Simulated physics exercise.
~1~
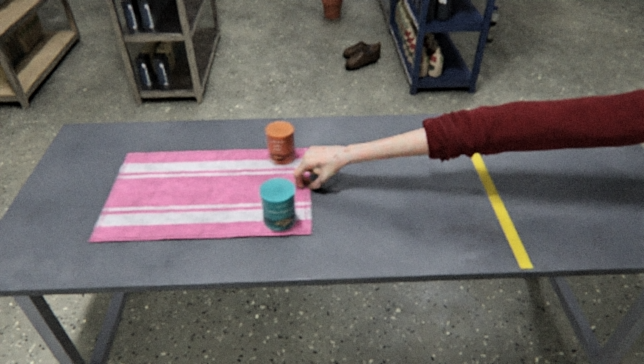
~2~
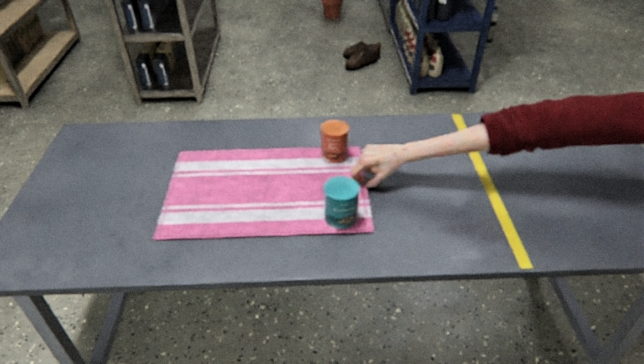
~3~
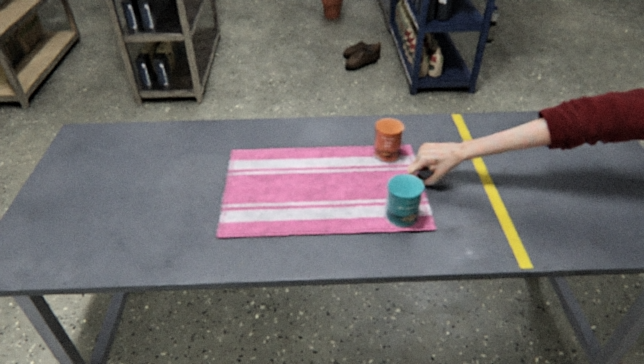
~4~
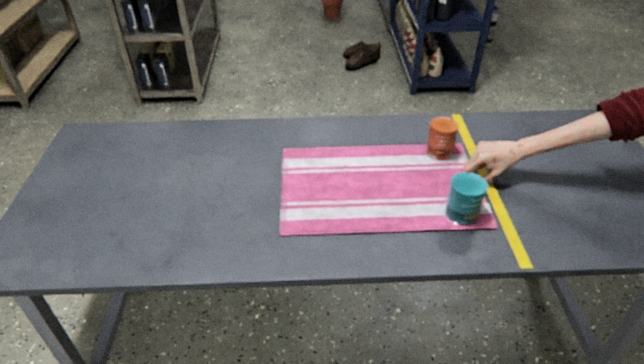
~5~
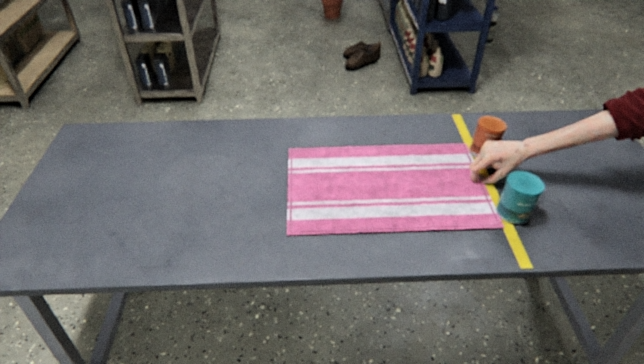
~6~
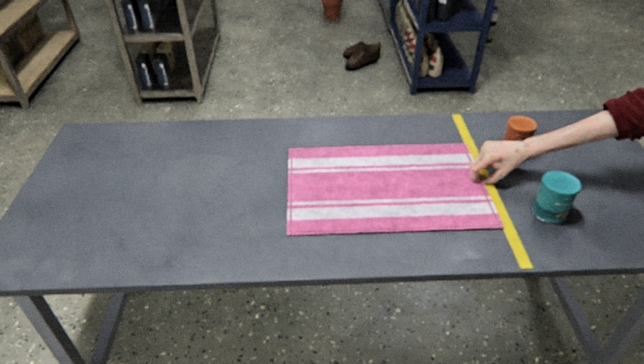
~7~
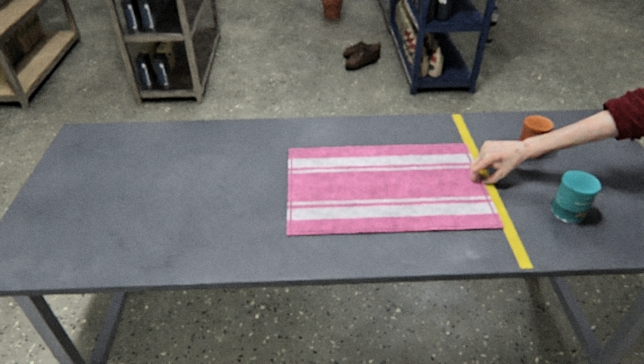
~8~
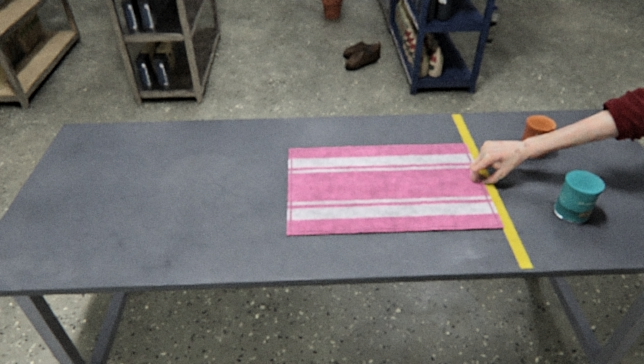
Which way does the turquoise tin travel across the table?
The turquoise tin travels to the right, first riding on the pink runner and then sliding past the yellow tape.
